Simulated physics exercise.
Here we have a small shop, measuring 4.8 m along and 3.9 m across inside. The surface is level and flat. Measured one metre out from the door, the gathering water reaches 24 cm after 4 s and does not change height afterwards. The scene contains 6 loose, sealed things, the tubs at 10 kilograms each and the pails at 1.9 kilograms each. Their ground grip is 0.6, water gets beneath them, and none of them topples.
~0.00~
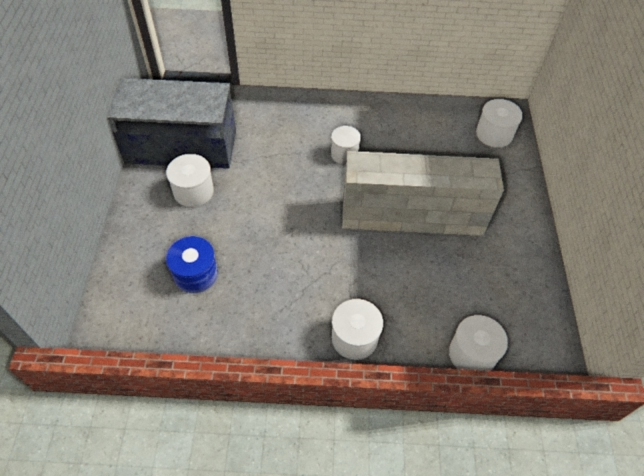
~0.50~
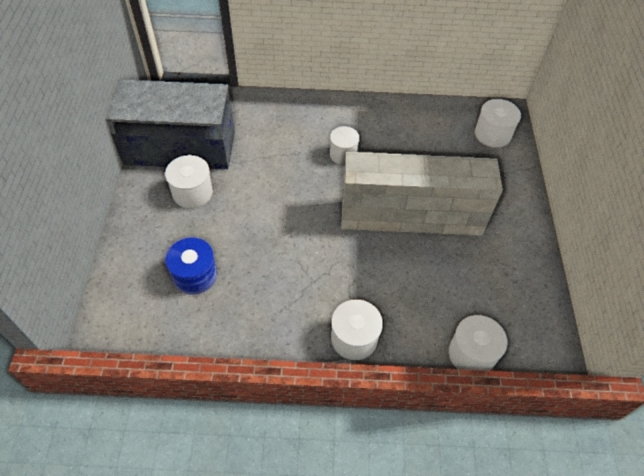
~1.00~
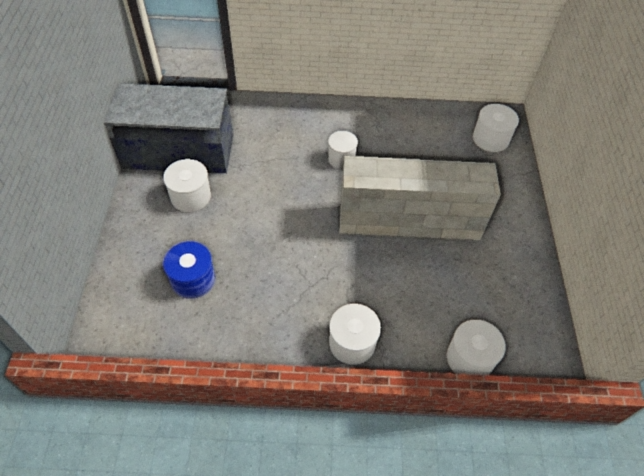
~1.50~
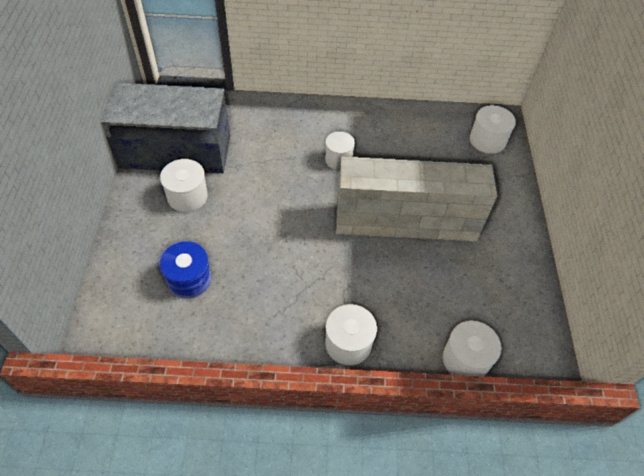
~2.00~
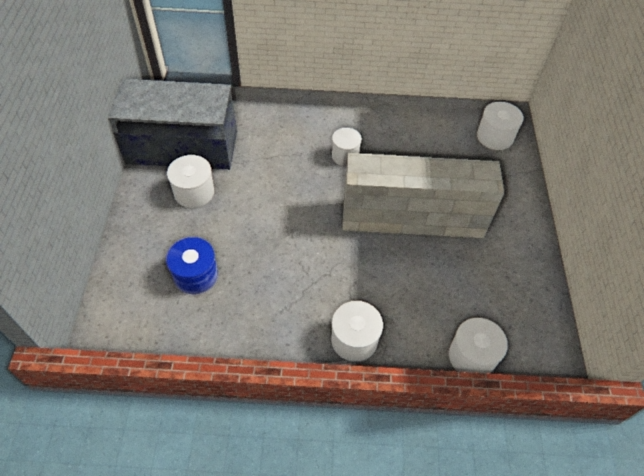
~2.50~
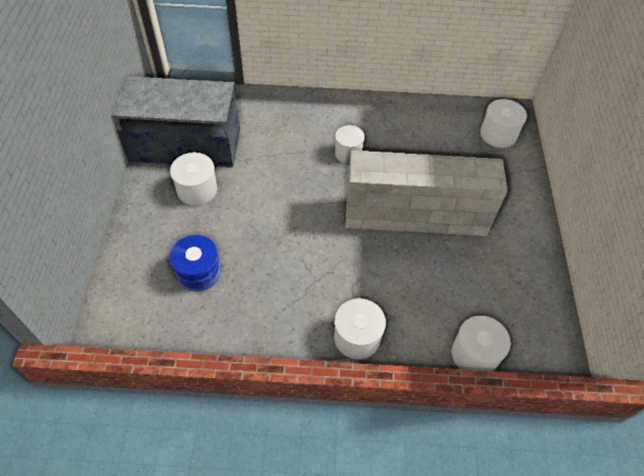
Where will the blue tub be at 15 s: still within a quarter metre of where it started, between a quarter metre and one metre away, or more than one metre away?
Almost motionless.
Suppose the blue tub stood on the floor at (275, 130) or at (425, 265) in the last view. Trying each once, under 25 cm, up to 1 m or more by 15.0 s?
I'd expect it to get swept far off the first time and to remain in place the second time.
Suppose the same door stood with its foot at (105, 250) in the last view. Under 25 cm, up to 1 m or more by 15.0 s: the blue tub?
You'd see the blue tub wander off a long way.
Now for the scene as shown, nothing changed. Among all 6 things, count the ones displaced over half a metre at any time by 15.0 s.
It works out to 4.
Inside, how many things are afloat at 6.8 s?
Count: 1.
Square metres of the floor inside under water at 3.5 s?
Roughly 1.5 m2.
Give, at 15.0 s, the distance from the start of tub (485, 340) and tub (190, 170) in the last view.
The first is 140 cm from its start, the second 0 cm.
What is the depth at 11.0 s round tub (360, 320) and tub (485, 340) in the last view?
Around 5 cm and 6 cm.
After 3.5 s the blue tub is near (194, 254), 0.0 m from its start, aground; 0 afloat.
After 6.8 s the blue tub is near (194, 254), 0.0 m from its start, aground; 1 afloat.
After 11.0 s the blue tub is near (194, 254), 0.0 m from its start, aground; 2 afloat.
After 15.0 s the blue tub is near (183, 255), 0.1 m from its start, aground; 3 afloat.
